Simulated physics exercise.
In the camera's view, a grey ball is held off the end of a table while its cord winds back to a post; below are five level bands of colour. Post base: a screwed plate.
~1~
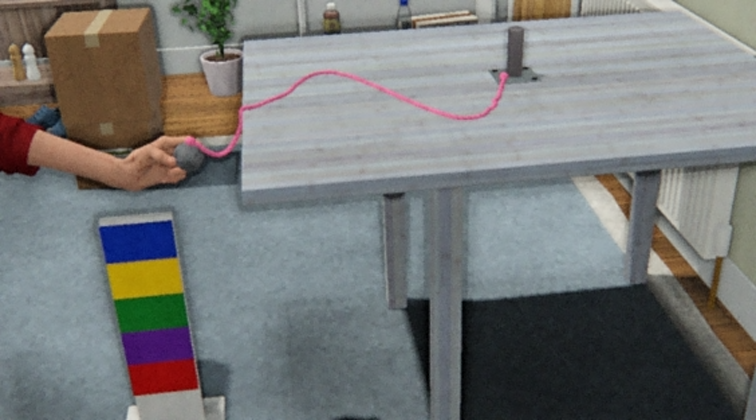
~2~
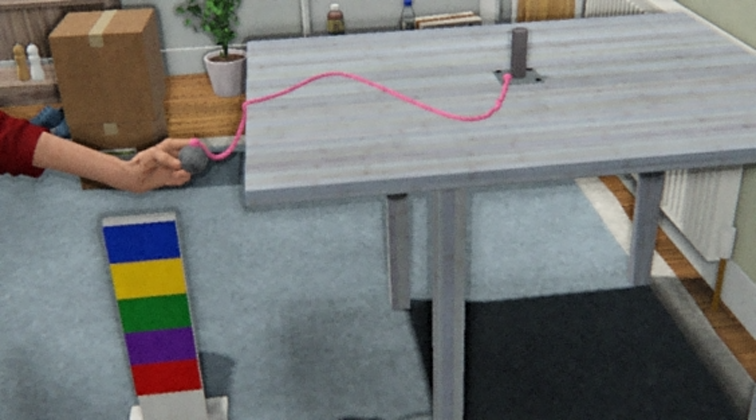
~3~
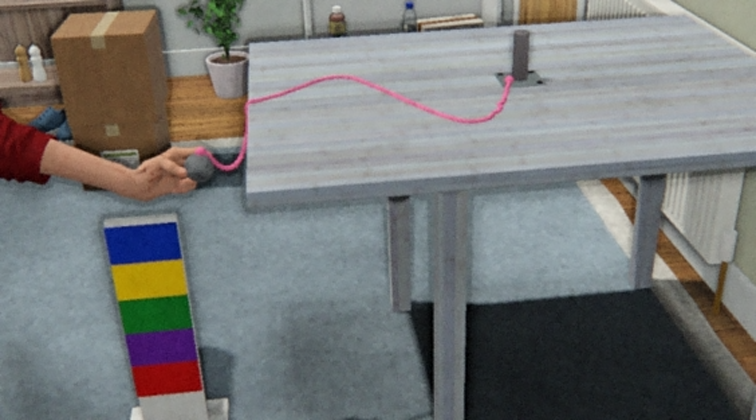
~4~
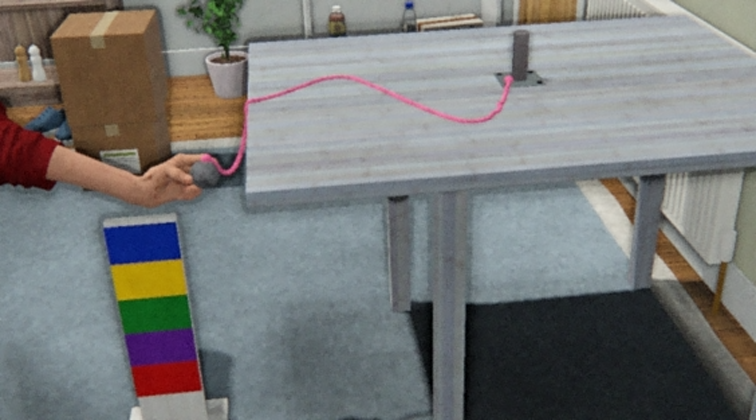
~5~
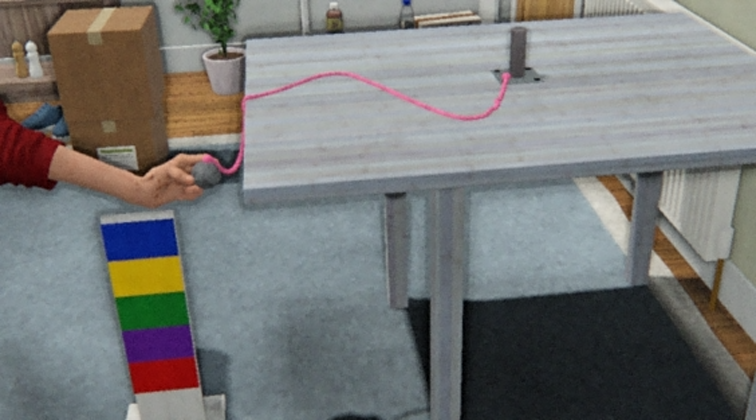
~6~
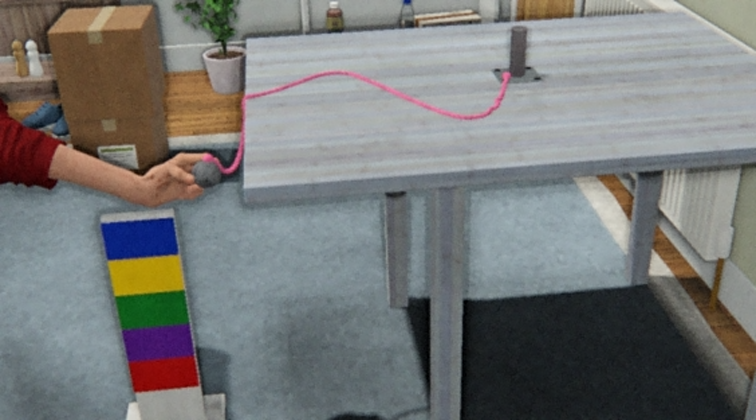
In a room with blue-grey carpet, seen from slightly above, a pale wooden table stands at the right, with a cardboard box and a plant behind. A hand in a red sleeve holds a grey ball off the table's left end, its pink cord winding back to a post, above blue, yellow, green, purple and red bands. The hand eases the ball slightly right and down, then stays nearly still, while the view shifts very slightly.
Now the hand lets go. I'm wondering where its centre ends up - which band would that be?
That would be the red band.
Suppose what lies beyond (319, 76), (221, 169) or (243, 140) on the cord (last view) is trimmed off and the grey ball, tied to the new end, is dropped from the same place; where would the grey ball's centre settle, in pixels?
Taking the tries in order gives (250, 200), (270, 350) and (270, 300).
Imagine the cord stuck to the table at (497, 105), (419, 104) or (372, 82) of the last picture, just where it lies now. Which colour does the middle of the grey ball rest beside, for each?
Going through them one at a time, the answers are purple; green; yellow.
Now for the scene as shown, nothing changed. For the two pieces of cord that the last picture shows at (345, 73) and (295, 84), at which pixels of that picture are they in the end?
They go to (249, 155) and to (257, 211).
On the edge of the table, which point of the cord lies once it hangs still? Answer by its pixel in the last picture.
The point at (369, 81).
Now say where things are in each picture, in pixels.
Grey ball (188, 156); blue (138, 244); yellow (145, 280); green (152, 314); purple (158, 347); red (164, 378), in the first frame.
Grey ball (193, 159); cord through (504, 94) (453, 117) (385, 90) (320, 77) (248, 106), in the second frame.
Grey ball (199, 167), in the third frame.
Grey ball (204, 174); cord through (505, 96) (454, 119) (386, 92) (320, 80) (247, 115), in the fourth frame.
Grey ball (206, 175), in the fifth frame.
Grey ball (206, 174); cord through (503, 92) (452, 115) (384, 88) (317, 76) (245, 111), in the sixth frame.
Soon after, ball near (233, 332); level with purple.
After that, ball near (289, 363); level with red.
And then, ball near (264, 364); level with red.
In the end, ball near (272, 364); level with red. Its centre hangs level with the red band.
